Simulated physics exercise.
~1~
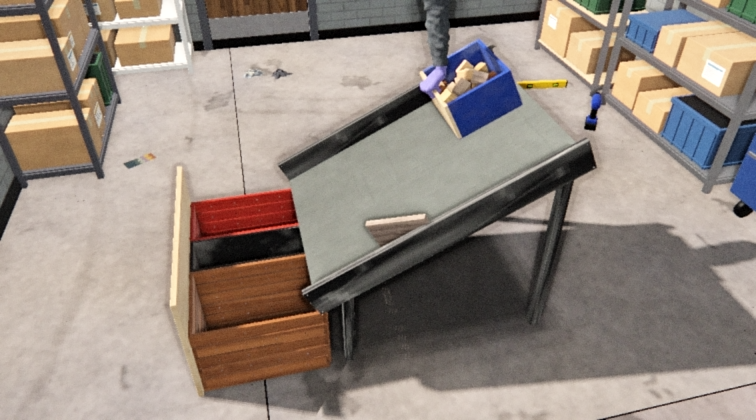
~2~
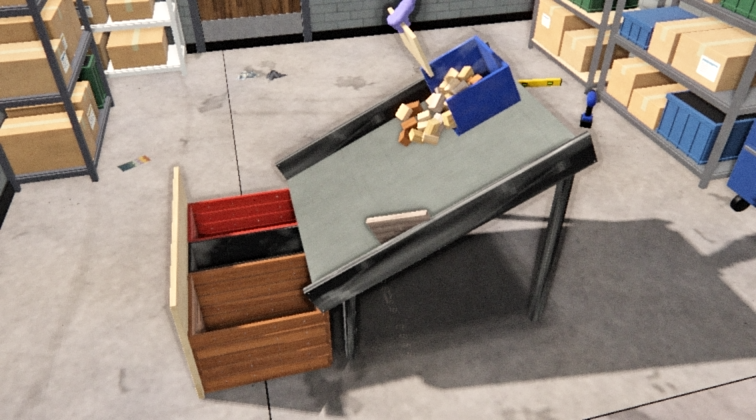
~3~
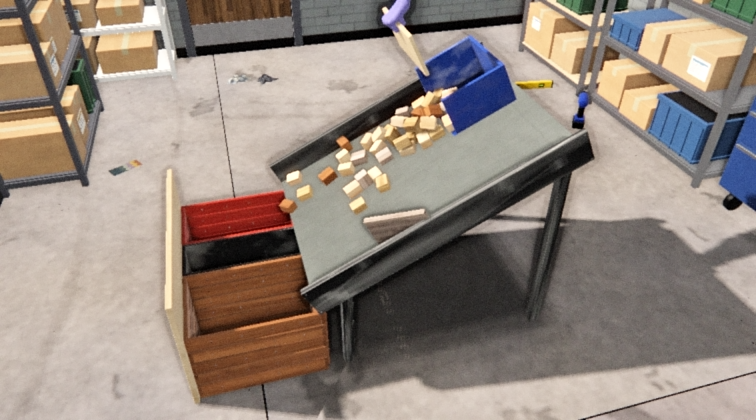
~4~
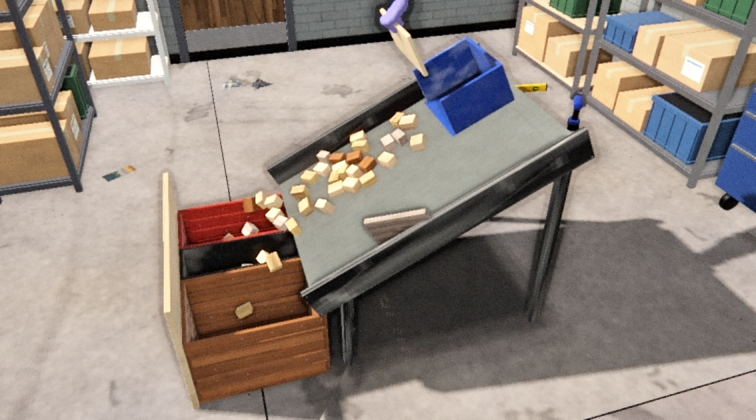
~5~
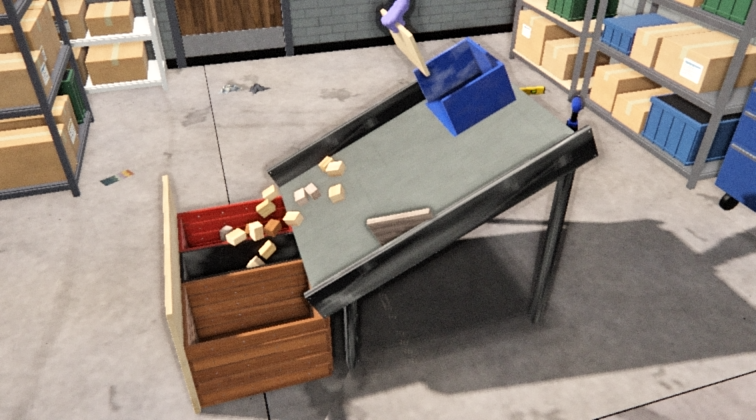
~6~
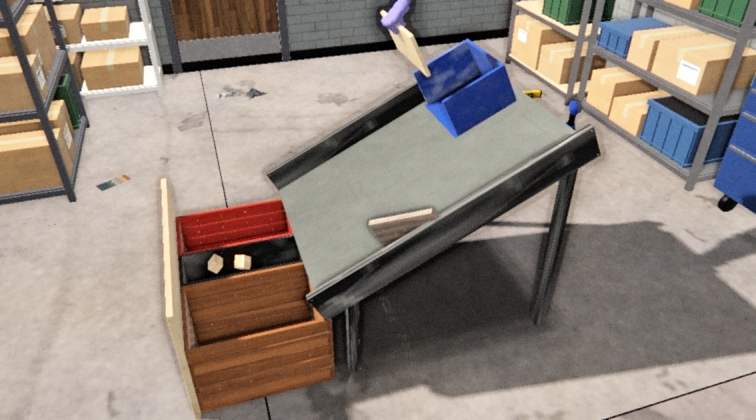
Wooden blocks spill from a blue bin, slide down the sloped table and drop into three bins.
